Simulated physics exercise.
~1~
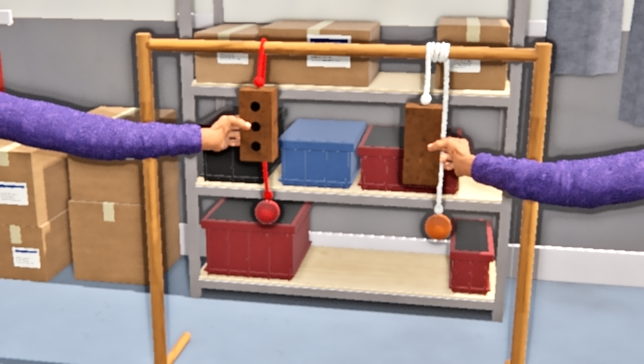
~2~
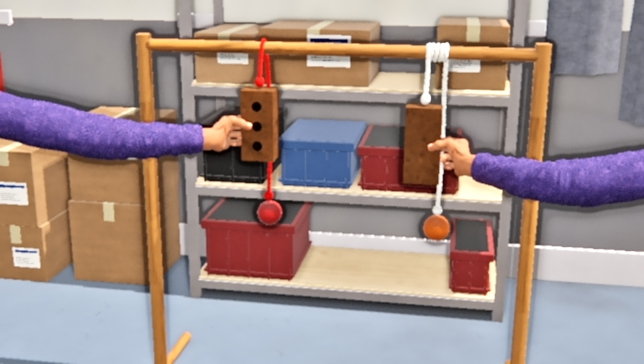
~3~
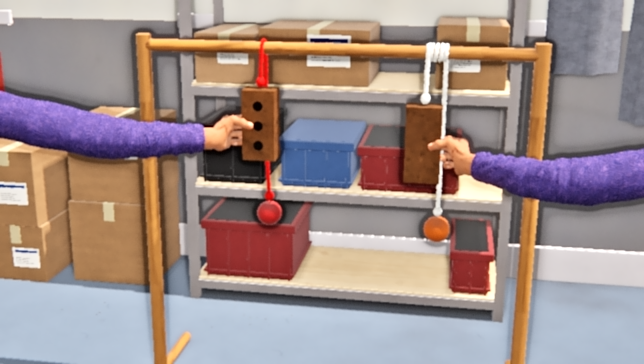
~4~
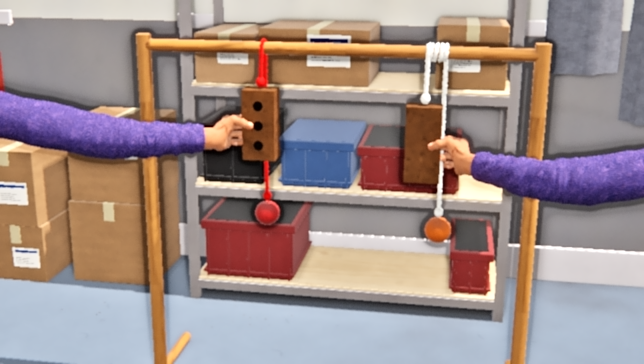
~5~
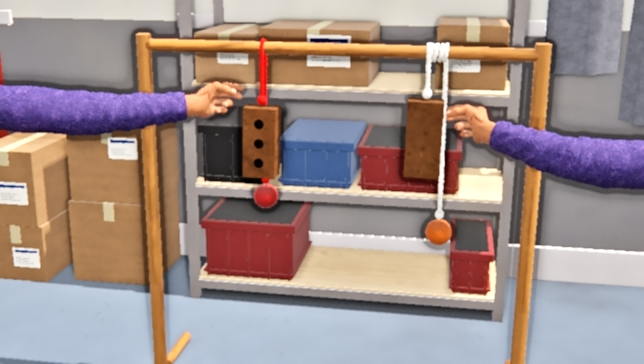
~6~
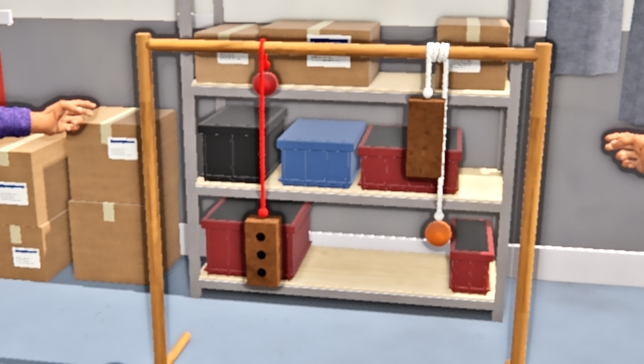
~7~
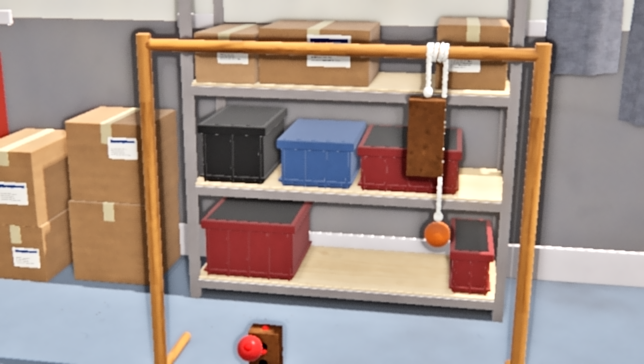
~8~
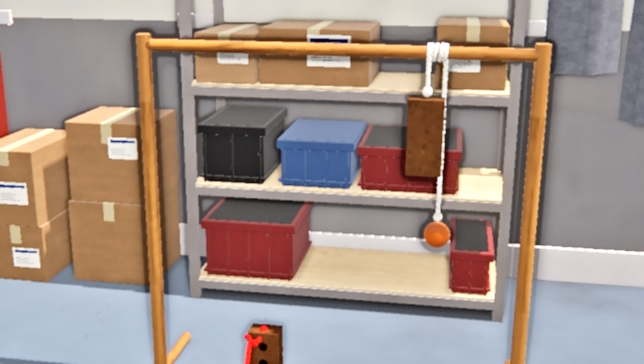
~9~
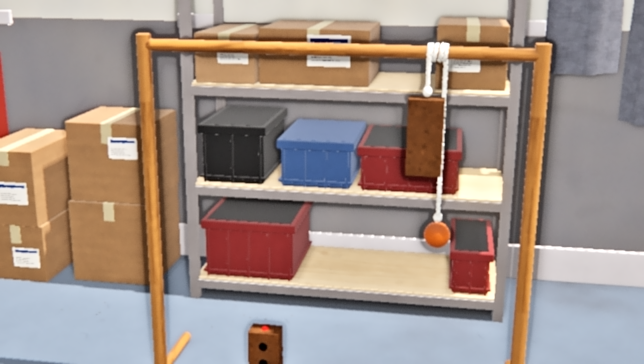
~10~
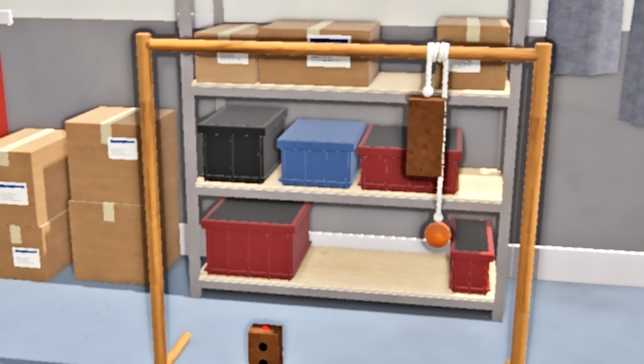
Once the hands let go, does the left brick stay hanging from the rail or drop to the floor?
The left brick drops to the floor, pulling its red rope off the rail, while the right brick keeps its height.
